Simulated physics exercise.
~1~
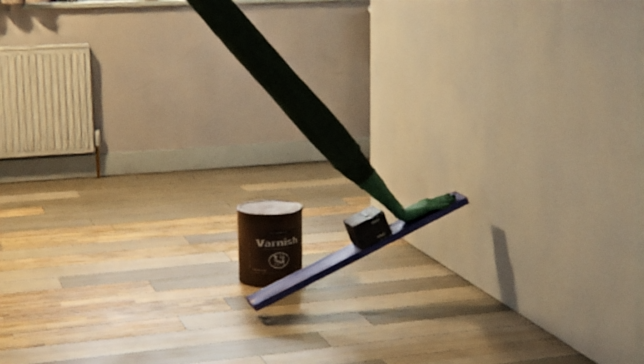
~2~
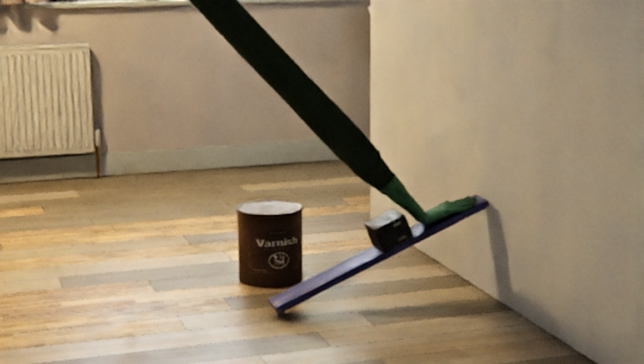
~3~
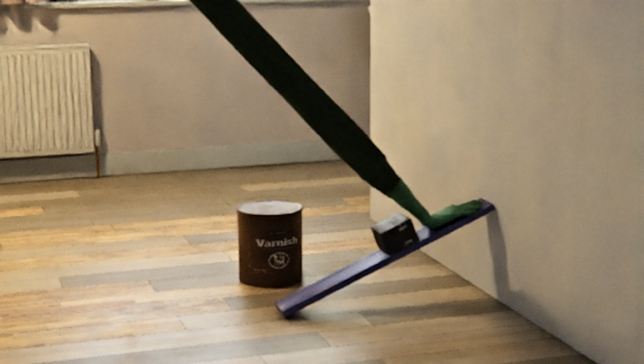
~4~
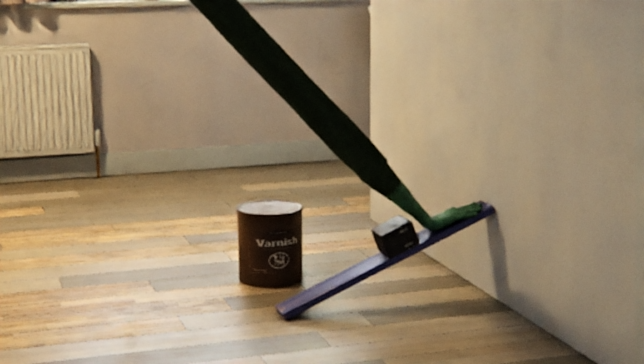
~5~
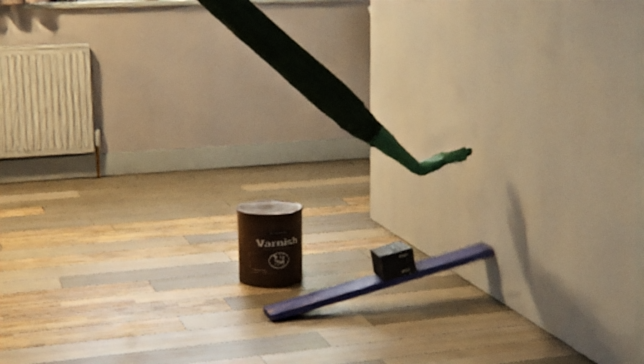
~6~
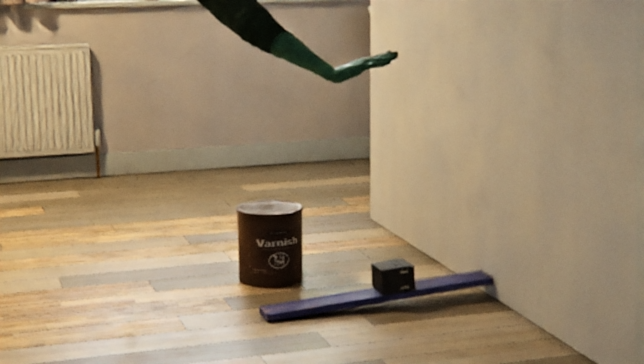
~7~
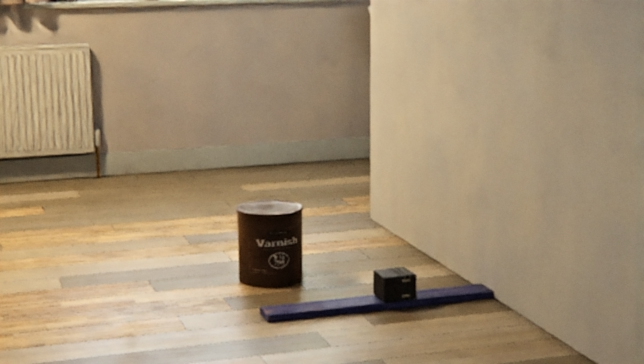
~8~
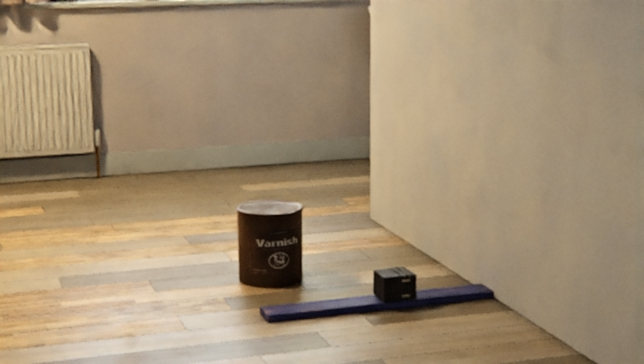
By a bare wall, a hand releases a leaning blue plank, which slides down flat.
